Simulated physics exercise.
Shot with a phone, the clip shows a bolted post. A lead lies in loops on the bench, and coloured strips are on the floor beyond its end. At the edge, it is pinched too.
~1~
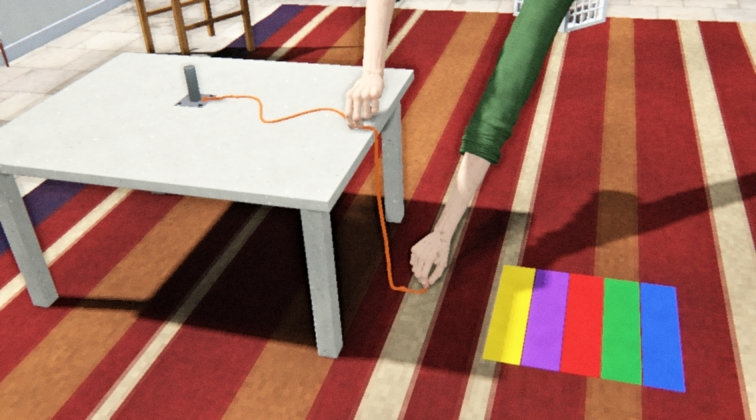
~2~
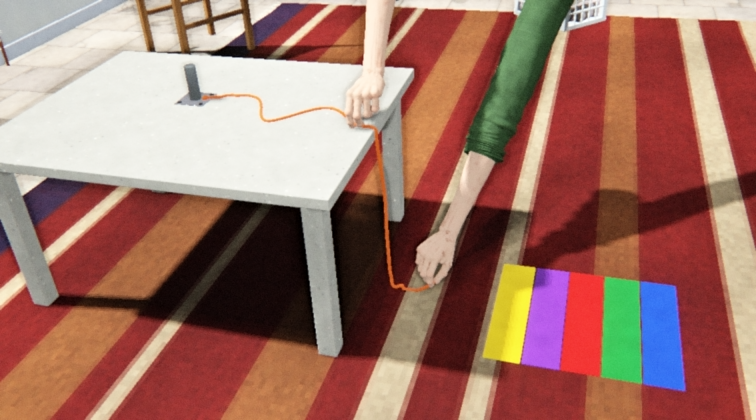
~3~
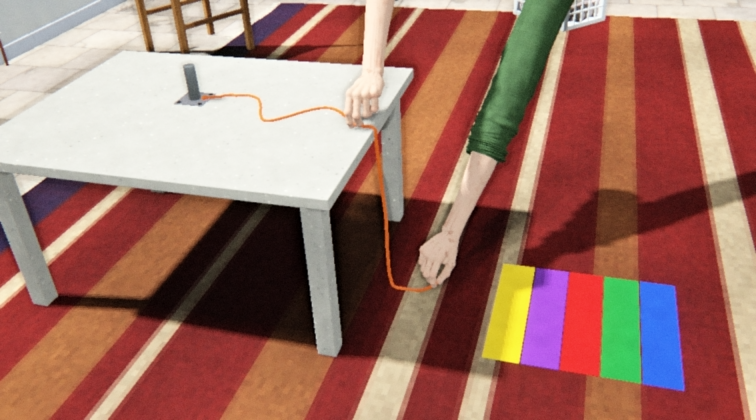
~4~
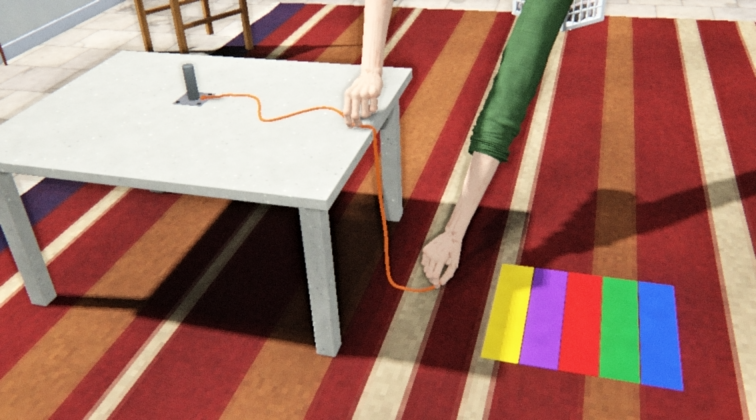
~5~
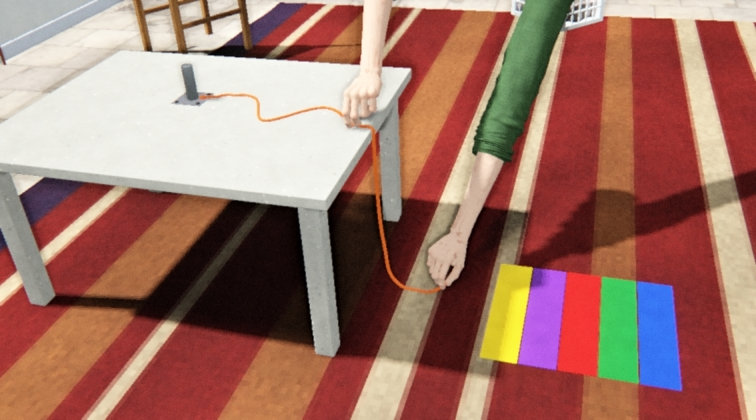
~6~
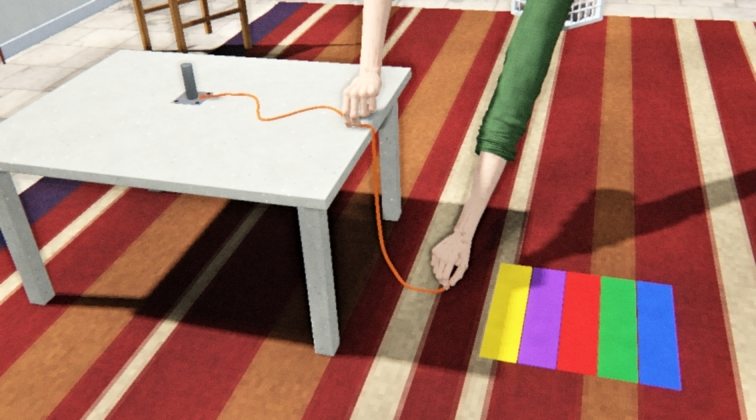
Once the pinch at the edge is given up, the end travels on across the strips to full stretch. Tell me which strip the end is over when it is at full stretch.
It is over the green strip.
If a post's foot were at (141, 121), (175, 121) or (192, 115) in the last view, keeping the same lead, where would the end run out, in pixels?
Try by try: (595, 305), (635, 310) and (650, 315).
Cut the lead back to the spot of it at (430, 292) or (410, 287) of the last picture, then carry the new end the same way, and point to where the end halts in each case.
Pixel positions, in order: (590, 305), (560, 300).
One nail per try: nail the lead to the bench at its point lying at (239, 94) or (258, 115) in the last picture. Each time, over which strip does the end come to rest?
For the first it's green, and for the second it's red.
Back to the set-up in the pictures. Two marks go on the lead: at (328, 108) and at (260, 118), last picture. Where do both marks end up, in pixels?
Final spots: (367, 123), then (298, 112).
Soon after, end near (554, 299); over purple.
Then, end near (597, 306); over red.
At full stretch, end near (623, 309); over green. The end stops over the green strip.
